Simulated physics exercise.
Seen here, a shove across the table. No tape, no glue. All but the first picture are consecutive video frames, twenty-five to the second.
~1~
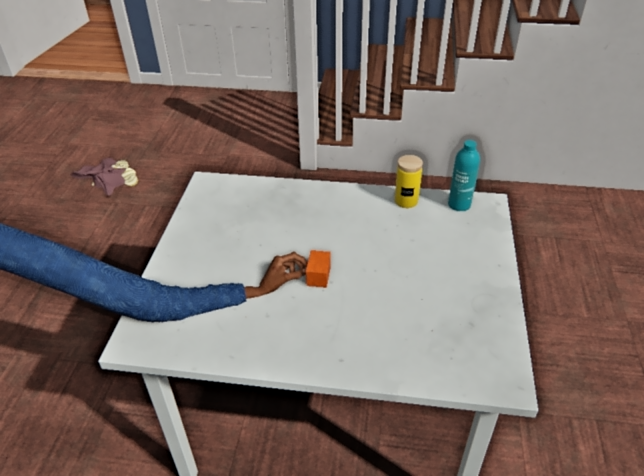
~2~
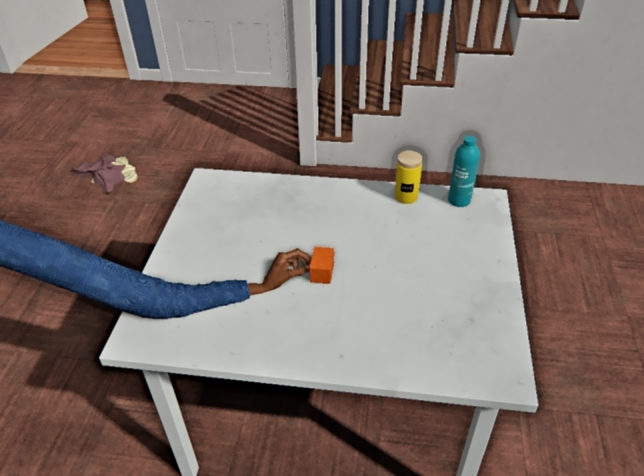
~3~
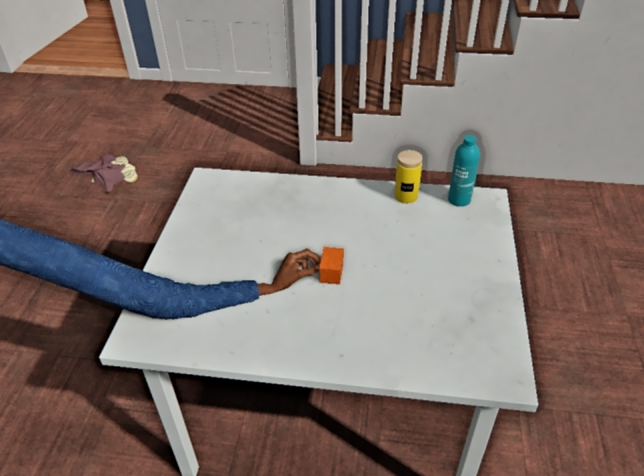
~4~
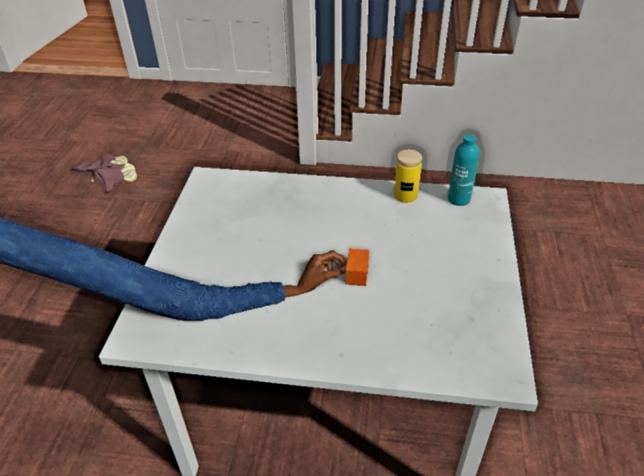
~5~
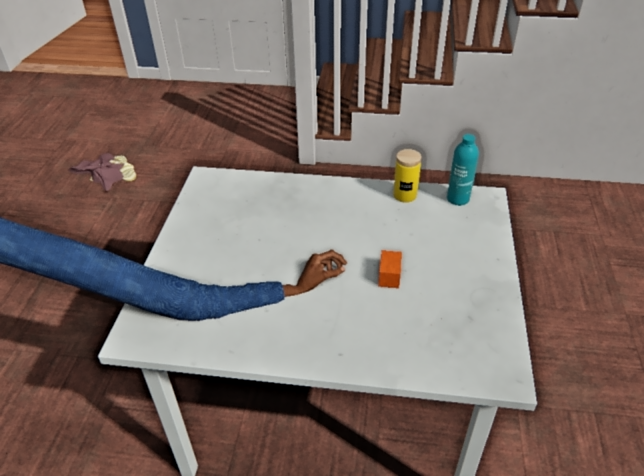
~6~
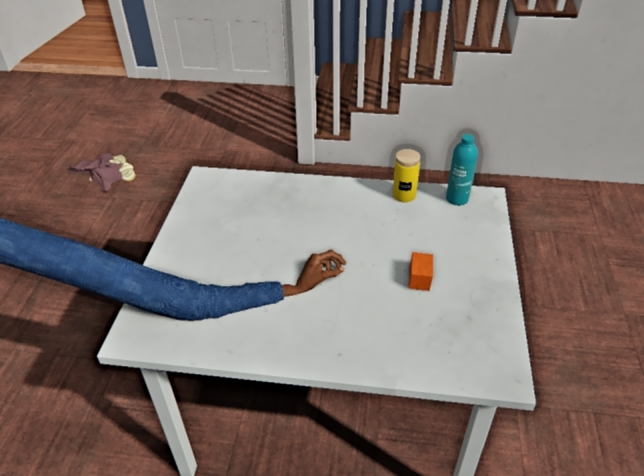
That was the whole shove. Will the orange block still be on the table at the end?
The orange block drops to the floor.
Then, 0.20 s on from there, orange block now off the table.
Then, 0.40 s on from there, things are still on the move.
Then, 0.60 s on from there, as before.
In the end, off the table, orange block.
